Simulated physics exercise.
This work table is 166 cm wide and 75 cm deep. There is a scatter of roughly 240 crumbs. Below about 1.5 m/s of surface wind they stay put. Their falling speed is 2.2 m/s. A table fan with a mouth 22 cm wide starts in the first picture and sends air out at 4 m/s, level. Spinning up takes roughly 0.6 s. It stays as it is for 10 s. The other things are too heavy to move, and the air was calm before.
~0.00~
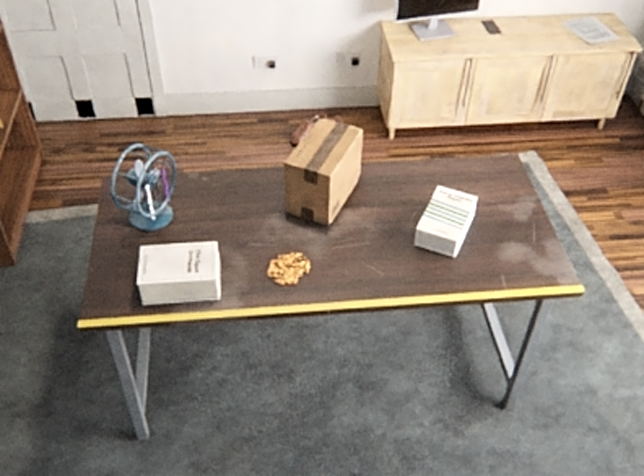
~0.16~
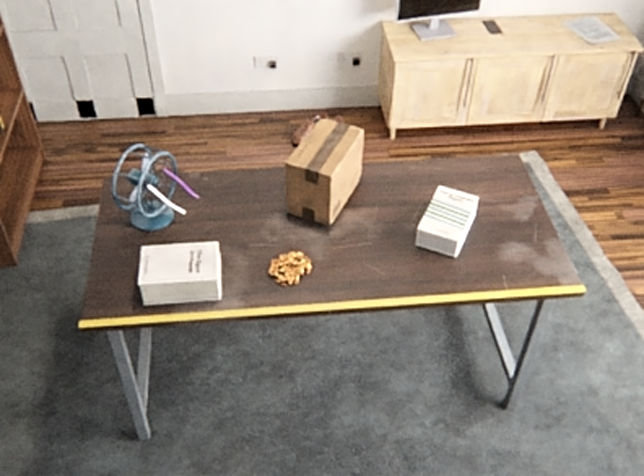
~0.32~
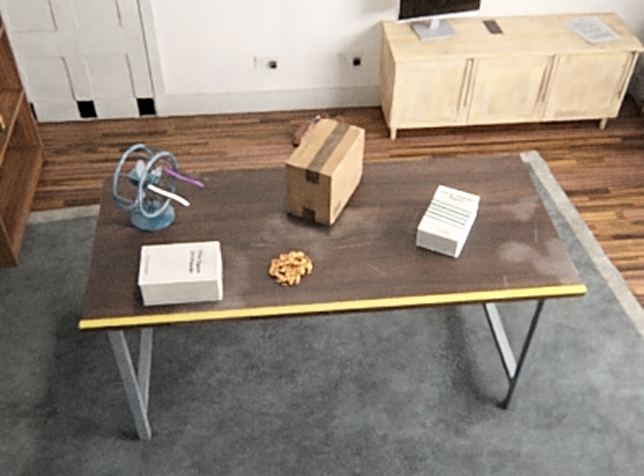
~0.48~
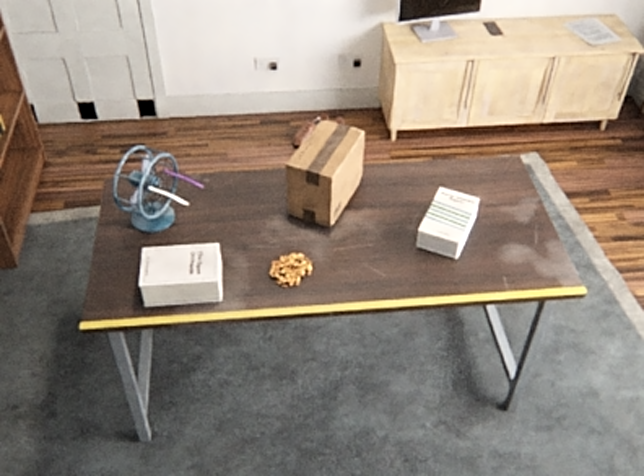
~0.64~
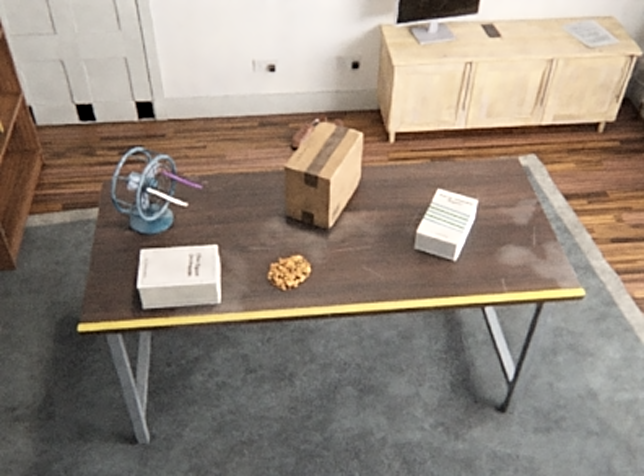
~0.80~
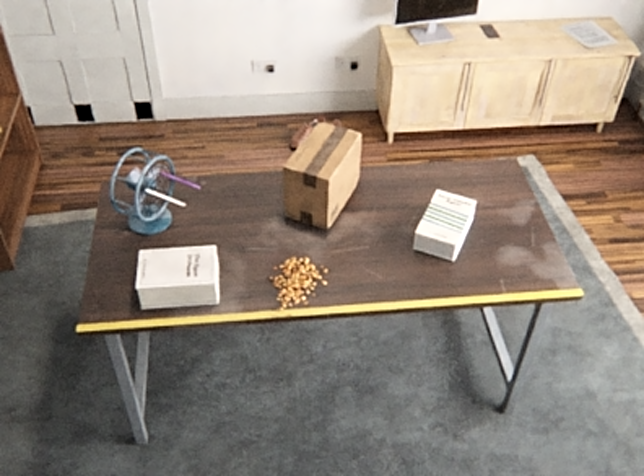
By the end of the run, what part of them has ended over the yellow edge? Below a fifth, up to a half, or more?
The share over the yellow edge is above half.
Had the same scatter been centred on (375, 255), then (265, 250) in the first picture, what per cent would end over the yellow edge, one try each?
In turn about 40 %, 100 %.
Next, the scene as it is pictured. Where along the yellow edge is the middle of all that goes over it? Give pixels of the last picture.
At about (379, 310).
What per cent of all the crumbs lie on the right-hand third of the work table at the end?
Near 0 %.
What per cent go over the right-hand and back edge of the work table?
Roughly 0 % right-hand, 0 % back.
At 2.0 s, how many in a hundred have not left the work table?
Near 0 %.
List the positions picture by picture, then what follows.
In the first picture, the middle of the crumbs is near (290, 269), none has stirred yet and the mouth of the table fan is at (144, 181).
In the second picture, the middle of the crumbs is near (288, 270), none has stirred yet and the yellow edge is centred on (340, 309).
In the third picture, the middle of the crumbs is near (289, 270), none has stirred yet, the top of a book is at (180, 263) and the top of a box is at (326, 145).
In the fourth picture, the middle of the crumbs is near (289, 271) and none has stirred yet.
In the fifth picture, the middle of the crumbs is near (287, 273) and about 1 % have left their places.
In the sixth picture, the middle of the crumbs is near (297, 282), the farthest in sight from the table fan is at (325, 284) and about 70 % have left their places.
After 2.0 s the count stands so, 100 % are over the yellow edge.
After 3.2 s the count stands so, 100 % are over the yellow edge.
After 5.5 s the count stands so, 100 % are over the yellow edge.
After 10.0 s, at the end, 100 % are over the yellow edge.
